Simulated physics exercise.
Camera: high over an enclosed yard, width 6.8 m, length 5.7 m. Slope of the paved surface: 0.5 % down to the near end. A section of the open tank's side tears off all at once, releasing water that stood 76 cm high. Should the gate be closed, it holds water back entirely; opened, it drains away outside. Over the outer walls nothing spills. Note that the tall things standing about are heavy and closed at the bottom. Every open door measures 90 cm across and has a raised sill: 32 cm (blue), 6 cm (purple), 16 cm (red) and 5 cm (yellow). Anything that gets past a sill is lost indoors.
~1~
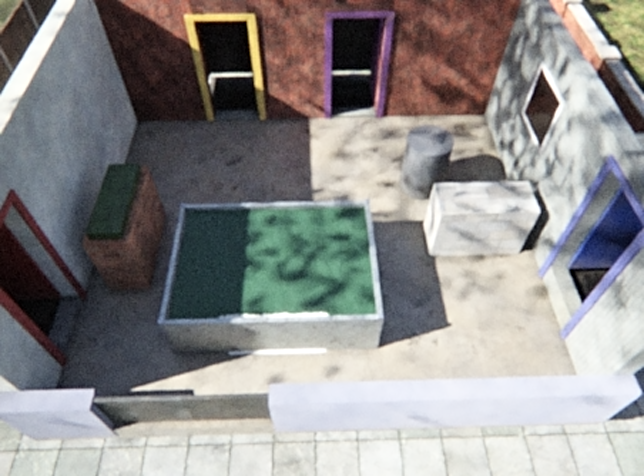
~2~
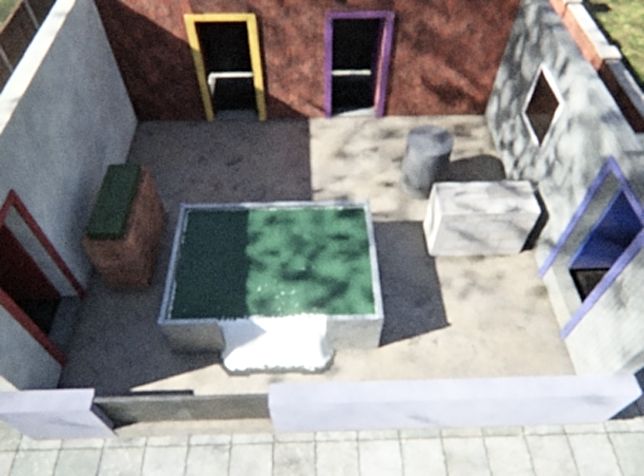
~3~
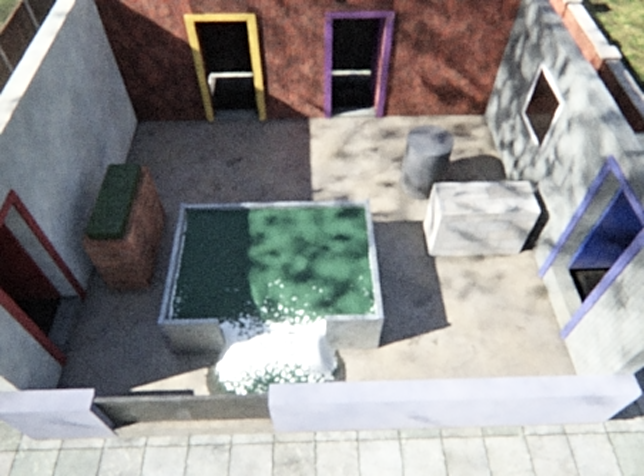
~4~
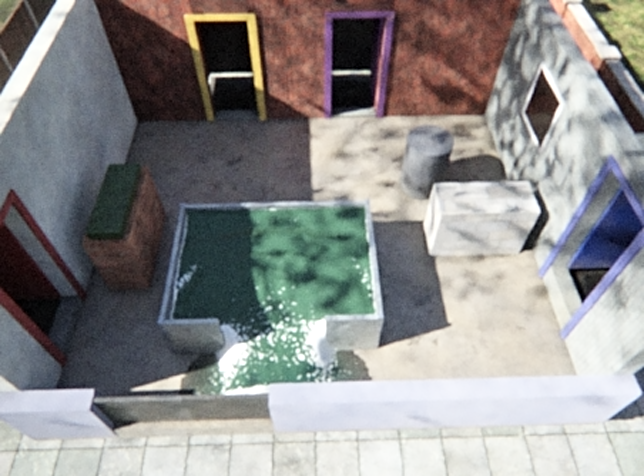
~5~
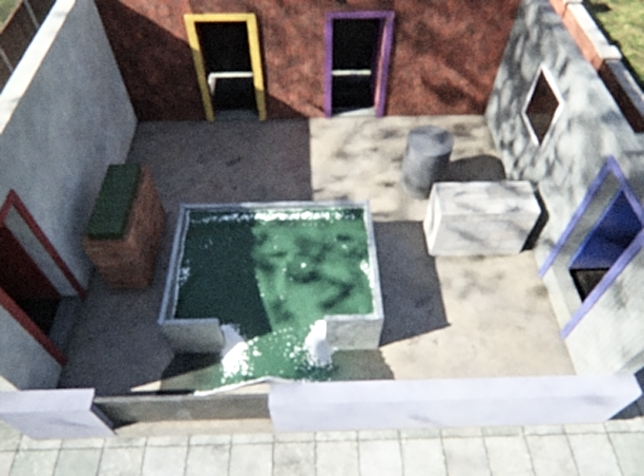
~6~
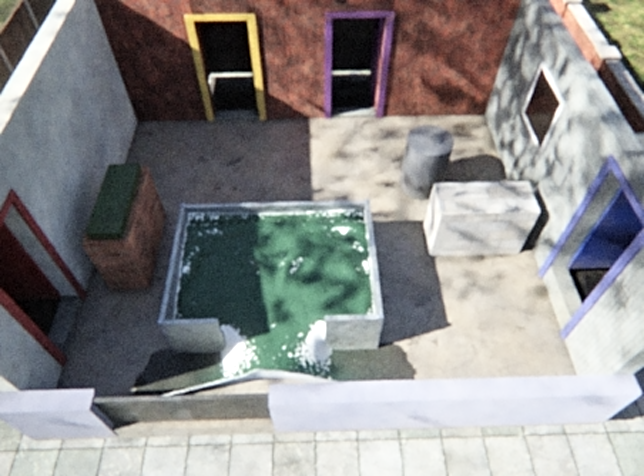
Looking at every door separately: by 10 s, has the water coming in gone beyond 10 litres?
Blue door - it has not. Purple door - it has. Red door - it has. Yellow door - it has.
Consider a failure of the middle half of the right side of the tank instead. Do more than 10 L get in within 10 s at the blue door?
So, blue door: Out of bounds.
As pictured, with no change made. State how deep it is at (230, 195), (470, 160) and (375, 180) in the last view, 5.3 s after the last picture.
Spot by spot: Some 0, 2, then 2 cm.
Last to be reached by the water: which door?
It would be the purple one.
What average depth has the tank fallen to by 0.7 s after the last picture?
50 cm.
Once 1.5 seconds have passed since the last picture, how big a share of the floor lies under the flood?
35 %.
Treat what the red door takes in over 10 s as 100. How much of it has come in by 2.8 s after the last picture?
I'd put it at about 70 per cent by that point.
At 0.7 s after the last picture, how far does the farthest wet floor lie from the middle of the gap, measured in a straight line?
About 4.0 m.
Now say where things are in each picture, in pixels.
In the first frame, the open tank at (274, 260) is whole and still, 76 cm deep.
In the second frame, the front is at (328, 360), 0.7 m from the gap at (275, 339); 0.4 m2 of floor is under water; 76 cm left at the back of the open tank.
In the third frame, the front is at a hidden place, 1.0 m from the gap at (275, 340); 1.2 m2 of floor is under water; 76 cm left at the back of the open tank.
In the fourth frame, water pours out at (275, 340) and has run 1.4 m, to a hidden place; typically 22 cm deep outside, 74 cm at the open tank's back.
In the fifth frame, the front is at a hidden place, 1.7 m from the gap at (275, 340); 2.0 m2 of floor is under water; 65 cm left at the back of the open tank.
In the sixth frame, water pours out at (275, 339) and has run 2.2 m, to a hidden place; typically 19 cm deep outside, 65 cm at the open tank's back.
Then, 0.7 s after the last picture water covers 25 % of the floor and is deepest (62 cm) near (279, 392); blue door not reached, purple door not reached, red door 23 cm at the sill, 0 L in, yellow door not reached.
Then, 1.5 s after the last picture water covers 35 % of the floor and is deepest (46 cm) near (50, 412); blue door 28 cm at the sill, 0 L in, purple door not reached, red door 29 cm at the sill, 44 L in, yellow door not reached.
Then, 2.8 s after the last picture water covers 55 % of the floor and is deepest (34 cm) near (265, 392); blue door 21 cm at the sill, 1 L in, purple door not reached, red door 22 cm at the sill, 98 L in, yellow door not reached.
Then, 5.3 s after the last picture water covers 85 % of the floor and is deepest (24 cm) near (122, 410); blue door 19 cm at the sill, 1 L in, purple door 7 cm at the sill, 2 L in, red door 18 cm at the sill, 132 L in, yellow door 9 cm at the sill, 6 L in.
Then, 9.3 s after the last picture water covers 95 % of the floor and is deepest (20 cm) near (572, 397); blue door 14 cm at the sill, 1 L in, purple door 8 cm at the sill, 29 L in, red door 13 cm at the sill, 137 L in, yellow door 7 cm at the sill, 28 L in.
